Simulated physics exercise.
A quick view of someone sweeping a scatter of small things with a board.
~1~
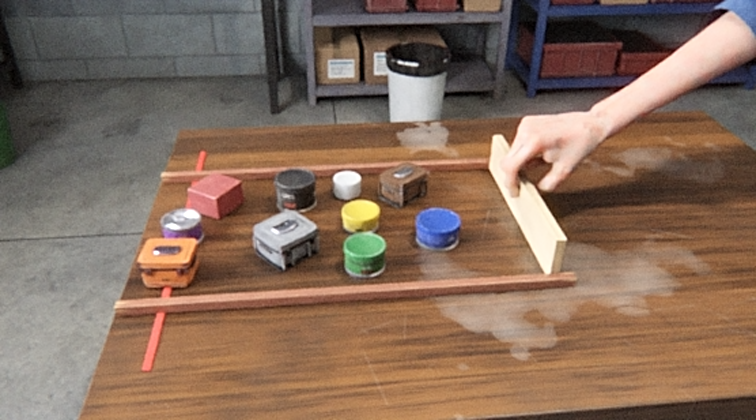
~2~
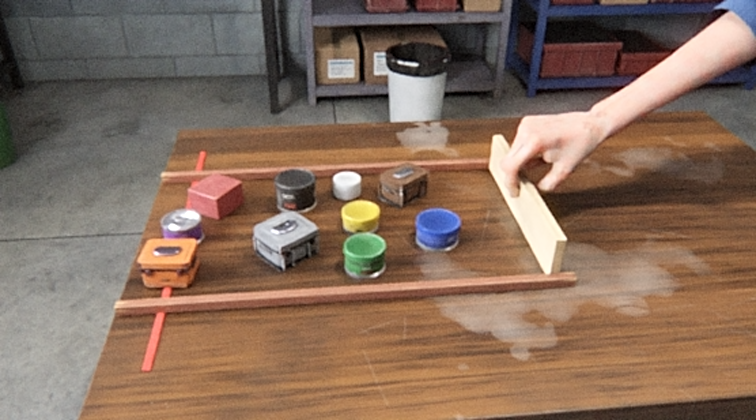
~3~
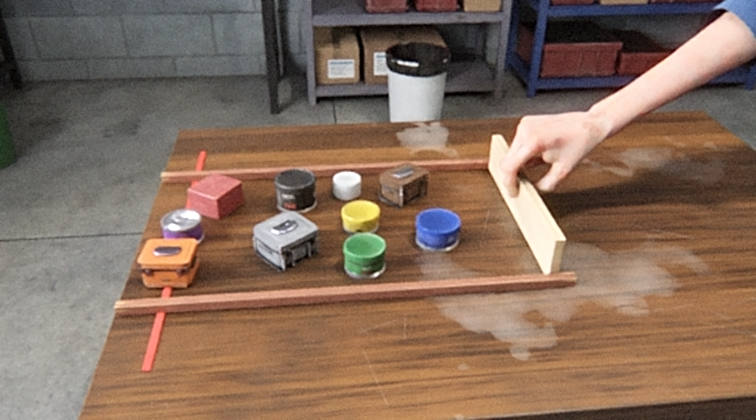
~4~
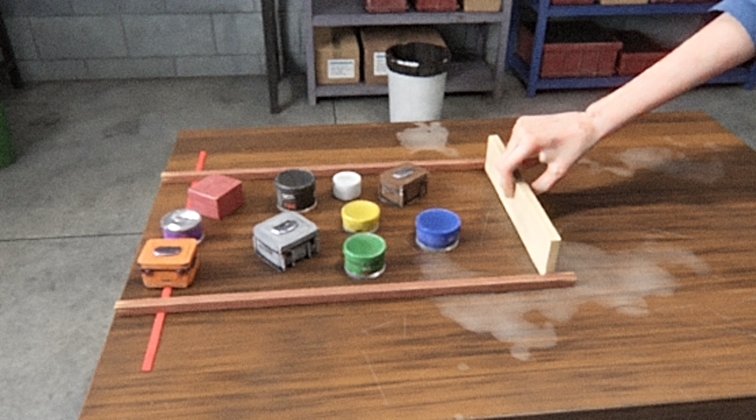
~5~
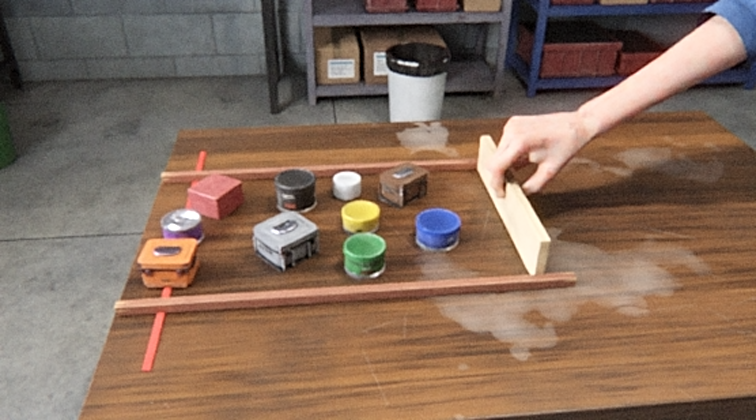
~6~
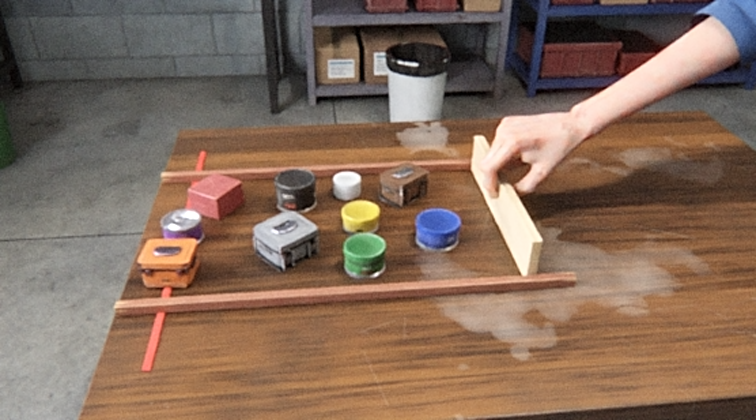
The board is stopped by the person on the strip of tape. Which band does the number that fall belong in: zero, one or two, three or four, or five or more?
Lost five or more.
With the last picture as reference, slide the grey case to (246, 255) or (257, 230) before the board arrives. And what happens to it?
Results in order - down; down.
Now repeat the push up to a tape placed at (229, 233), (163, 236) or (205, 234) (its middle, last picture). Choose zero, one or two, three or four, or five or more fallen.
In order: Just one or two, five or over, 3 or 4.
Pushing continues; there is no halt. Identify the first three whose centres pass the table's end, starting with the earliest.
Order, earliest first: Orange case, red block, grey case.
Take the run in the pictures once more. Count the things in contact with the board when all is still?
Contact count: 5.
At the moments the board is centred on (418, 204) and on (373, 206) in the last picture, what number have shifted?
Moved so far: 2, then 5.
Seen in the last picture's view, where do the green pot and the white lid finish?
You'll find the first one at (144, 277) and the second at (179, 185).
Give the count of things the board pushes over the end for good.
It comes to 5.
Early on, none off yet; orange case at rest near (170, 263); purple pot at rest near (183, 229); red block at rest near (217, 196).
Finally, the number that fall off is five or more; lost, black tin, grey case, red block, purple pot and orange case.
